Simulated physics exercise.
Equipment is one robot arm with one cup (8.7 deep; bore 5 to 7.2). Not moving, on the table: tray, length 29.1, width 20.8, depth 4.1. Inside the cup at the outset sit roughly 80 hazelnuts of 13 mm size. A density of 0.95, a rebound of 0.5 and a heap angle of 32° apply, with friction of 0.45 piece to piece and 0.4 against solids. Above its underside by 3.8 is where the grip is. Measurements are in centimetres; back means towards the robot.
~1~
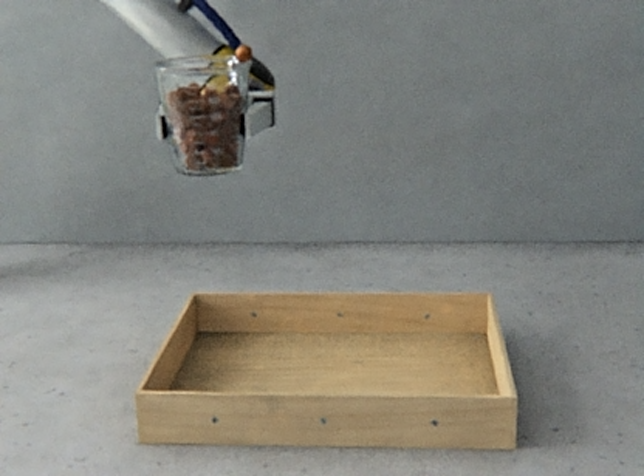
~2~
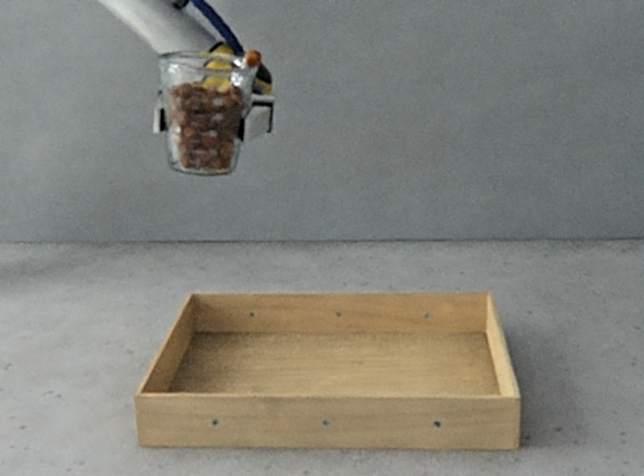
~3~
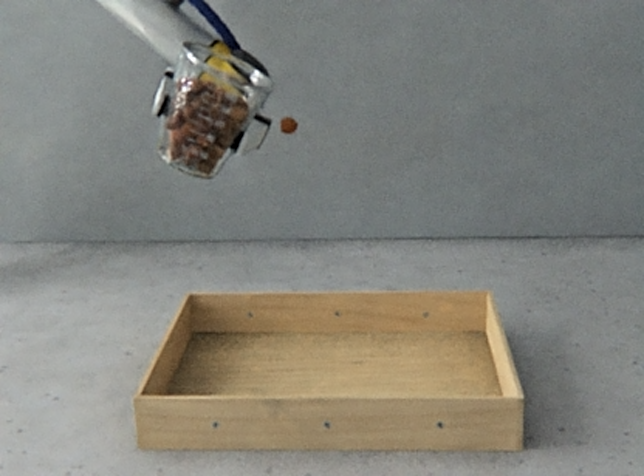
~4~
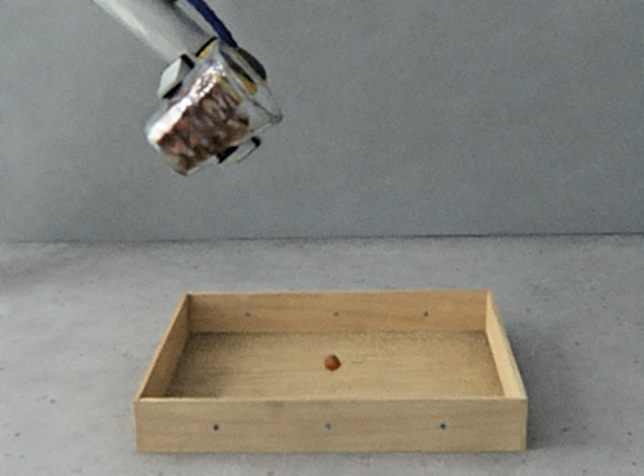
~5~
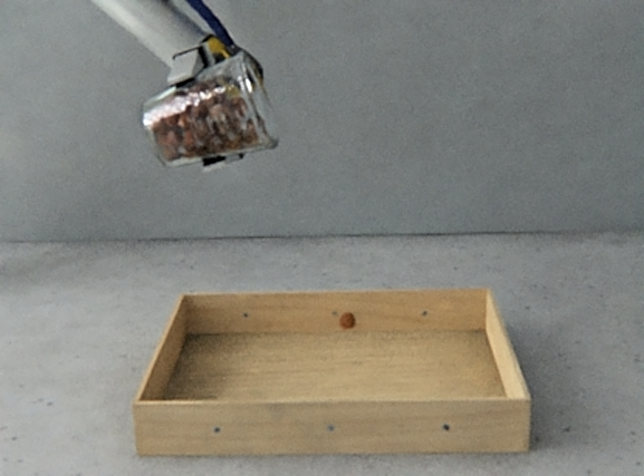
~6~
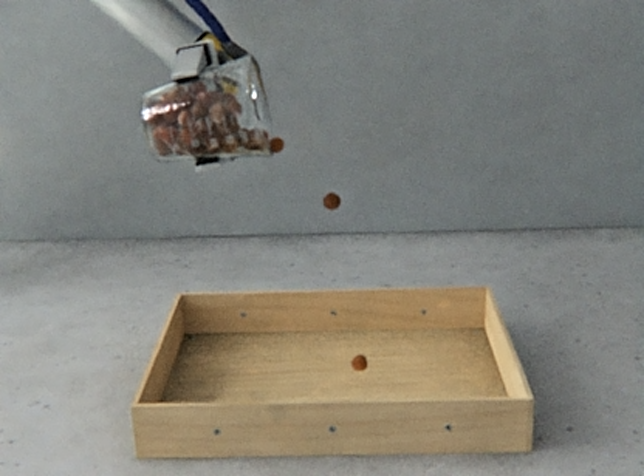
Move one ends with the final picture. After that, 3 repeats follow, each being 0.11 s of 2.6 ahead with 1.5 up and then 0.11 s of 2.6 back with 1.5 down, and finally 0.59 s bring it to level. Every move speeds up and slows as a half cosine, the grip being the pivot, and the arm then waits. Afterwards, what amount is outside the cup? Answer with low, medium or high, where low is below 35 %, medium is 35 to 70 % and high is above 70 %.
High.
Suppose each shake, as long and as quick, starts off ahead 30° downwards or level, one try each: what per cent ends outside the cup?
Estimates, in order: 55 % then 70 %.
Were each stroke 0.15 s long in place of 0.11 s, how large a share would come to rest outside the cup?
Around 65 percent.
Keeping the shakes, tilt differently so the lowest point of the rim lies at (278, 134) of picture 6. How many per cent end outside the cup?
Around 50 per cent of it.
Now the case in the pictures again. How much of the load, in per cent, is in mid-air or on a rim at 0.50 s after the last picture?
About 21 %.
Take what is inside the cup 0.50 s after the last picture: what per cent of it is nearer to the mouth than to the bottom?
55 per cent.
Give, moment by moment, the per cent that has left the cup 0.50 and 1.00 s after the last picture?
In turn: 65 %, then 80 %.
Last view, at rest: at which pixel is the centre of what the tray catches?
Around pixel (377, 376).
Then, 0.50 s after the last picture, tilted 80° forward, highest piece 24 above the table; 35 in the tray, 25 in the cup, 16 in flight or on a rim.
Then, 1.00 s after the last picture, tilted 31° forward, highest piece 25 above the table; 59 in the tray, 16 in the cup, 1 in flight or on a rim.
Then, 1.45 s after the last picture, level, highest piece 23 above the table; 60 in the tray, 16 in the cup.
Then, 2.50 s after the last picture, level, highest piece 23 above the table; 60 in the tray, 16 in the cup.
Final count, 60 in the tray, 16 in the cup. That is 79 % outside the cup.
